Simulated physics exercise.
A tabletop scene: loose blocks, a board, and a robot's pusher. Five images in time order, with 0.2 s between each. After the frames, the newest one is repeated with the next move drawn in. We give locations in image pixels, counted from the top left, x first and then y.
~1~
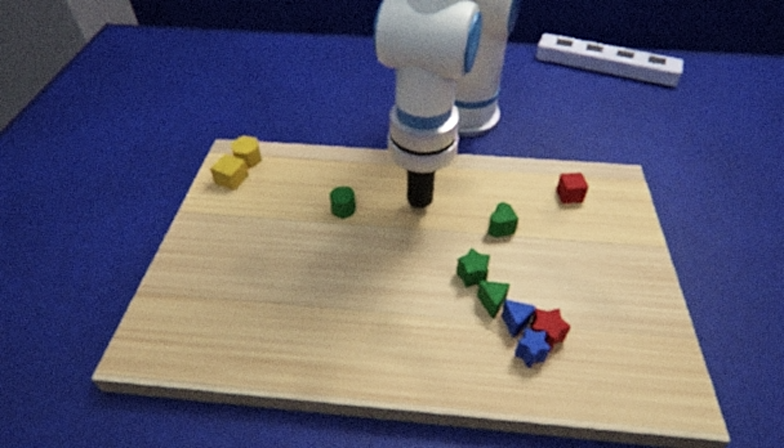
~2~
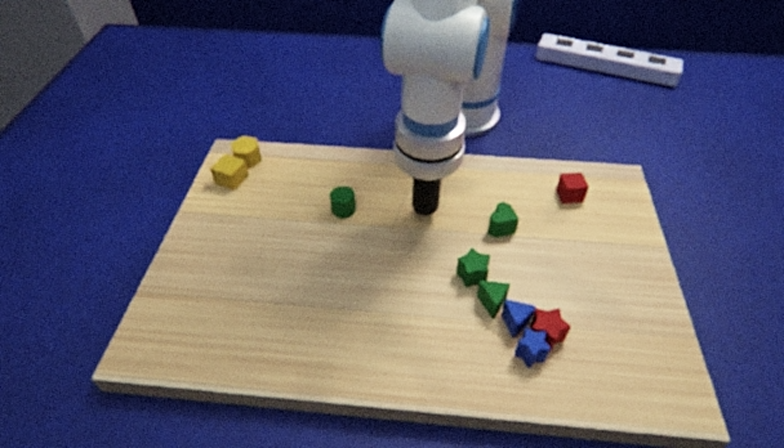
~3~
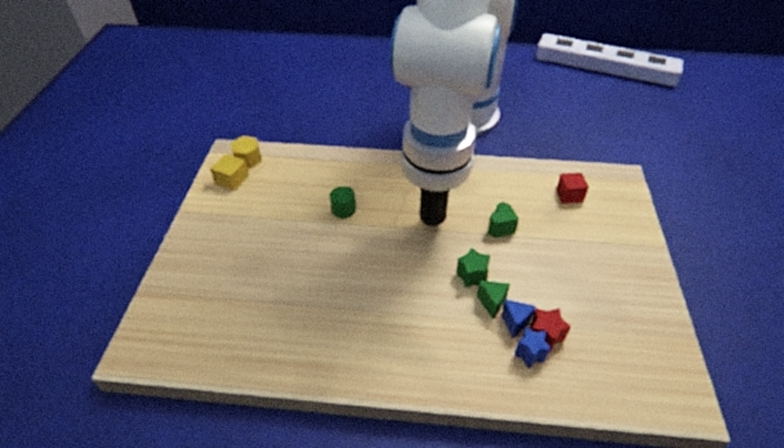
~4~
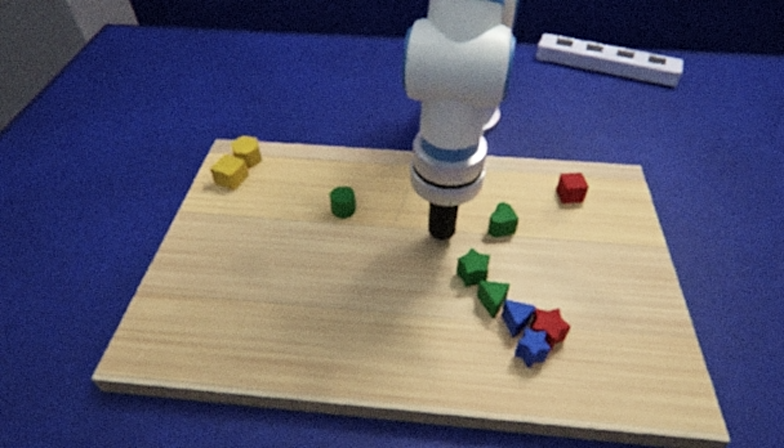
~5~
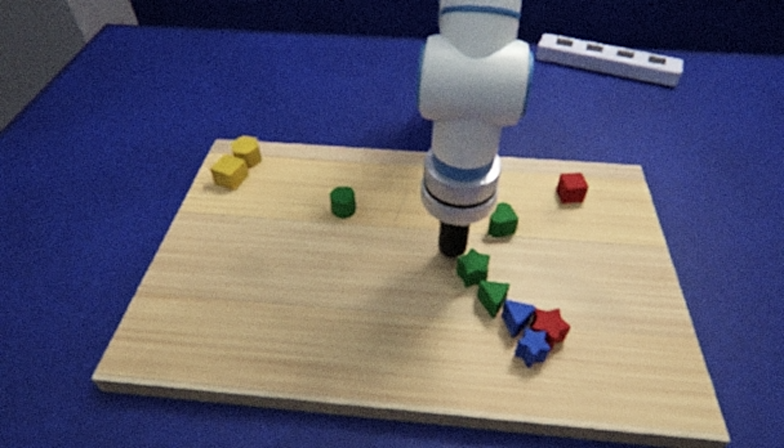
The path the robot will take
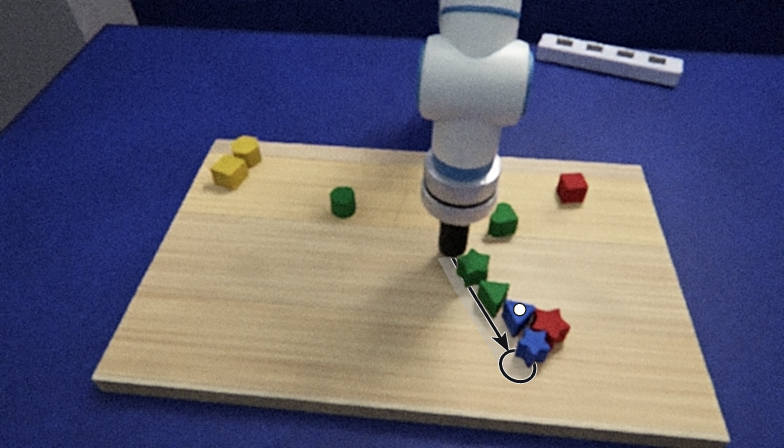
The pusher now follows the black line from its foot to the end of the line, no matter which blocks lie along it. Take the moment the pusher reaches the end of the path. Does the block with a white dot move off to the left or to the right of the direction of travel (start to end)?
It gets pushed left.
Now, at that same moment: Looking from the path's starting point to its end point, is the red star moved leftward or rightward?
Moves left.
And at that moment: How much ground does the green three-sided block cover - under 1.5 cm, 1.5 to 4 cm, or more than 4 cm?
The block shifts more than 4 cm.
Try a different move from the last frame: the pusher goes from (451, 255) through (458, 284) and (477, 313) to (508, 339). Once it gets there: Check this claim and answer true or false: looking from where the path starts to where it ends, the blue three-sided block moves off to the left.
True - the claim holds.
The line goes from (451, 255) to (518, 366); the dot is on the blue three-sided block.
The first path, step by step. One third of the way, pusher (471, 281); green star (496, 290); green three-sided block (498, 311), turned 20° anticlockwise; blue three-sided block (527, 314), turned 25° anticlockwise.
Two thirds of the way, pusher (494, 319); green star (526, 323), turned 25° anticlockwise; green three-sided block (508, 341), turned 25° clockwise; blue three-sided block (549, 339), turned 45° anticlockwise; blue star (538, 357), turned 15° clockwise; red star (571, 327), turned 25° anticlockwise.
At the end, pusher (520, 359); green star (552, 346), turned 60° anticlockwise; green three-sided block (523, 379); blue three-sided block (578, 360), turned 85° anticlockwise; blue star (554, 381); red star (578, 330), turned 55° anticlockwise.
